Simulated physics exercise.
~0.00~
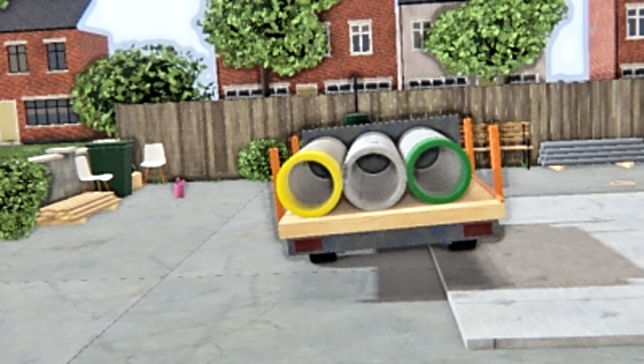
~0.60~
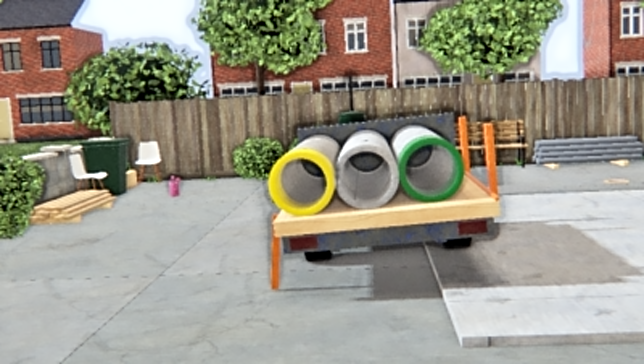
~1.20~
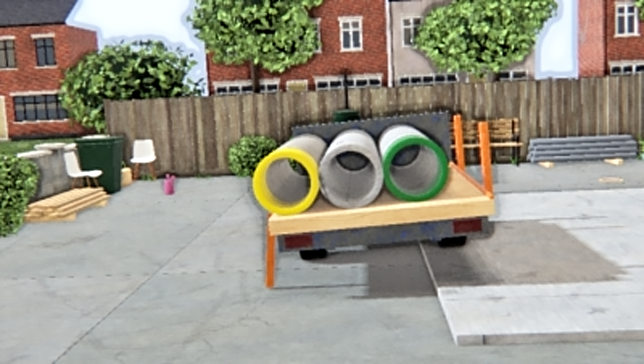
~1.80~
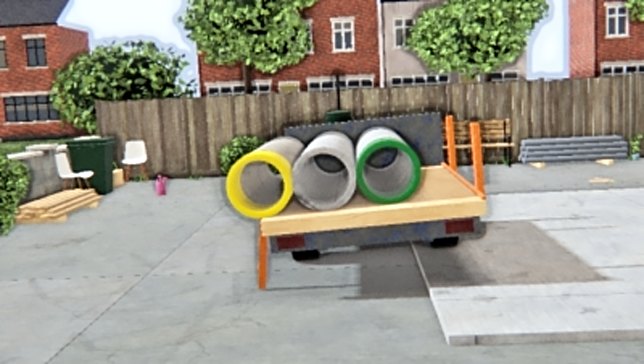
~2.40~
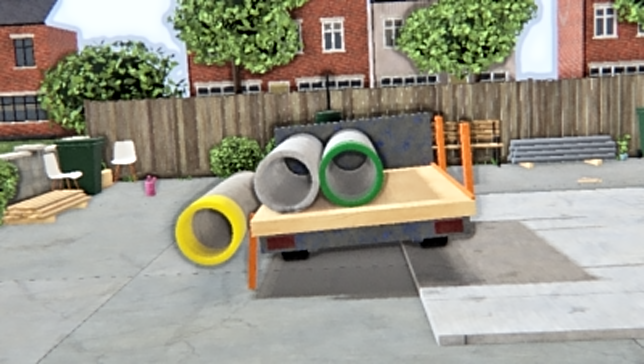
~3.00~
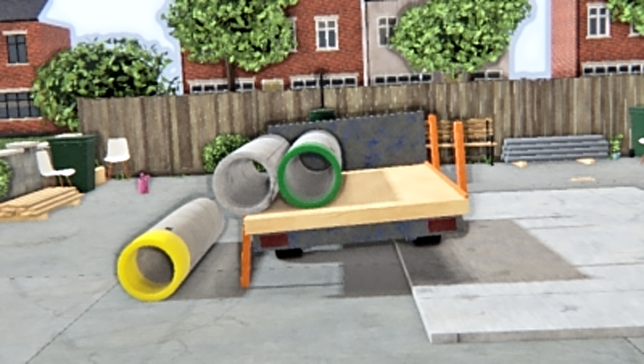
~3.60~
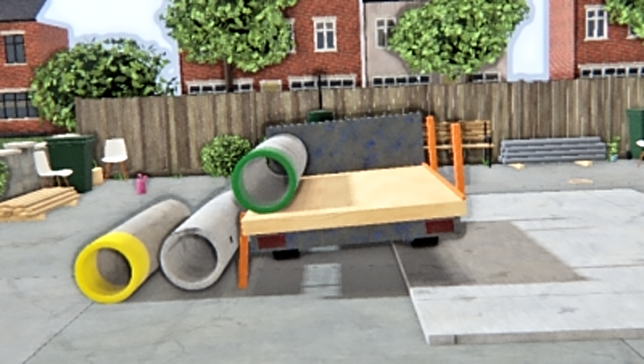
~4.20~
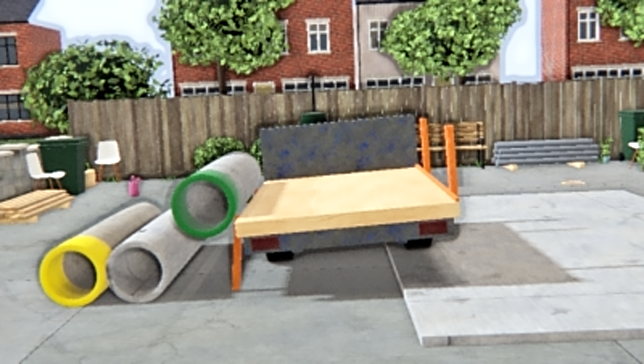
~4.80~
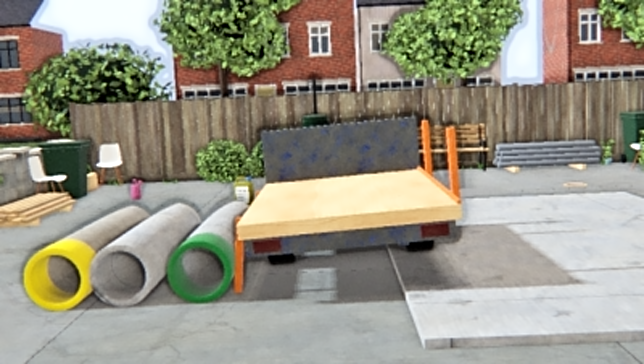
Three concrete pipes rolling left off a flatbed trailer after its left posts swing down, yellow first, ending side by side on the ground.
